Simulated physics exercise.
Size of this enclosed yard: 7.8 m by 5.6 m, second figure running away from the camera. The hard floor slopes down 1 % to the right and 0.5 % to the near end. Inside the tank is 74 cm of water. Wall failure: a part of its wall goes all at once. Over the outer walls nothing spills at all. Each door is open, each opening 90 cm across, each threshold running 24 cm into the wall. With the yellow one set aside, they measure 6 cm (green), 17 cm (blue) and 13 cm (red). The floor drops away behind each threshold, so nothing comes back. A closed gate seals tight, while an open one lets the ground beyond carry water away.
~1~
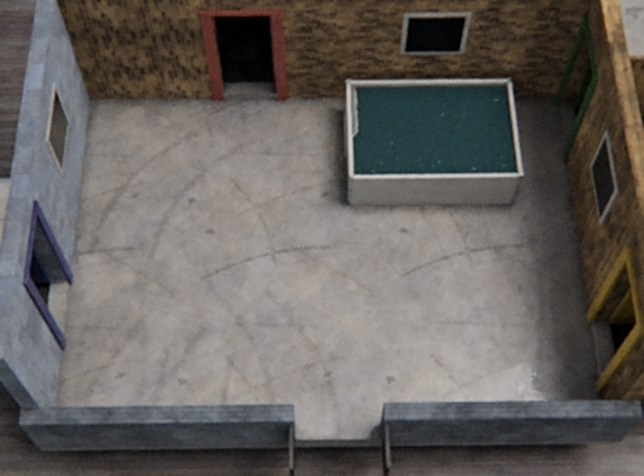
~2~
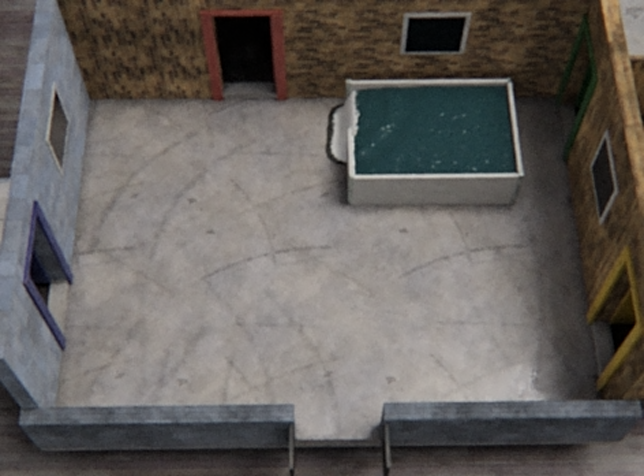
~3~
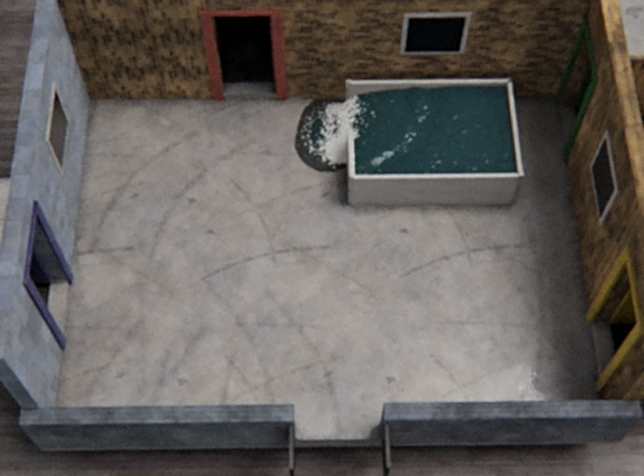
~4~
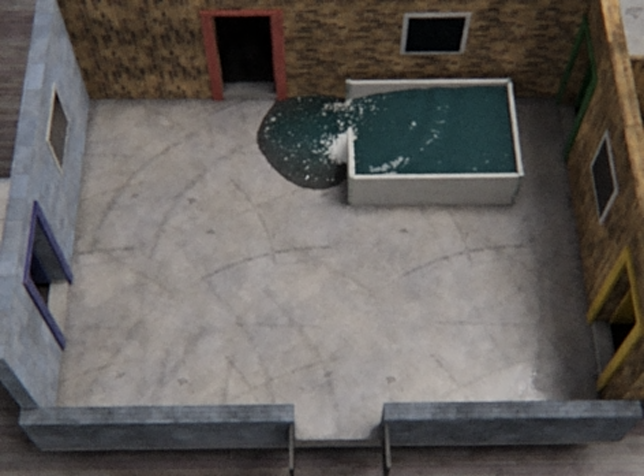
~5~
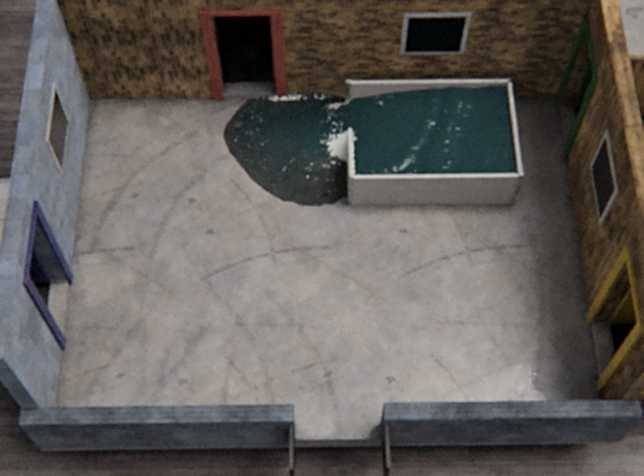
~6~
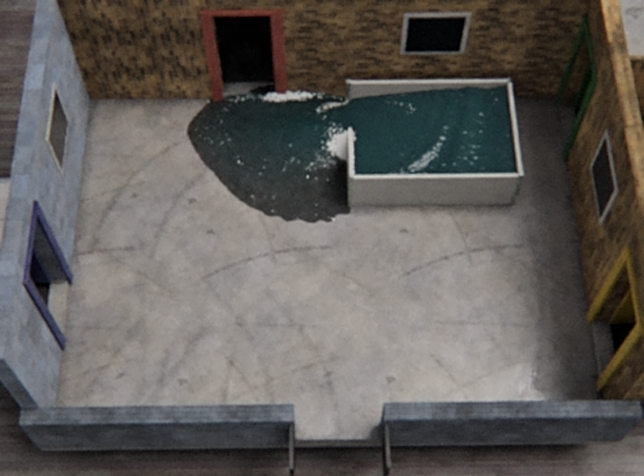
At first, dark green water lies still in a pale rectangular tank near the back wall of a walled yard. Then the tank's left side opens, and foaming water pours out through the gap. The dark sheet spreads leftward and toward the viewer across the grey floor, reaching along the red-framed doorway.
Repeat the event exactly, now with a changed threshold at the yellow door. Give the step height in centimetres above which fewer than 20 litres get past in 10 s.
10 cm.
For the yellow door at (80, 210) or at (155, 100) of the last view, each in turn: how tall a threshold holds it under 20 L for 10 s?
Minimums: About 19 cm and 16 cm.
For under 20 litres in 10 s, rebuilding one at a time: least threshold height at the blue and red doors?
About 6.5 cm at blue and 14.5 cm at red.
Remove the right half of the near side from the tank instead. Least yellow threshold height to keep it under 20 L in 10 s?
If so: Around 28 cm.
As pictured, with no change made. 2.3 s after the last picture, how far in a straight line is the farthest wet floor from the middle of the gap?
Front distance: Approx. 6.0 m.
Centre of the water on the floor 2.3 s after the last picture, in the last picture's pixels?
My guess is close to (306, 164).
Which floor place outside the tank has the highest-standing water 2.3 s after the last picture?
Near pixel (99, 126).
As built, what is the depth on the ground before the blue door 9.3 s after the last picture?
About 8.0 centimetres deep.
Then, 0.7 s after the last picture water covers 25 % of the floor, deepest (39 cm) near (341, 134); it has not reached the yellow door.
Then, 2.3 s after the last picture water covers 35 % of the floor, deepest (34 cm) near (99, 126); it has not reached the yellow door.
Then, 9.3 s after the last picture water covers 95 % of the floor, deepest (16 cm) near (602, 420); 15 cm at the yellow door, 1 litre in over its 14 cm threshold.
At the yellow door as built, the water peaked near 15 cm, 9.3 s after the last picture.
Run again over the same 10 s with other heights there, 36 litres in over 8.5 cm, 10 litres over 11.5 cm. The limit of 20 litres is kept from about 10 cm up.
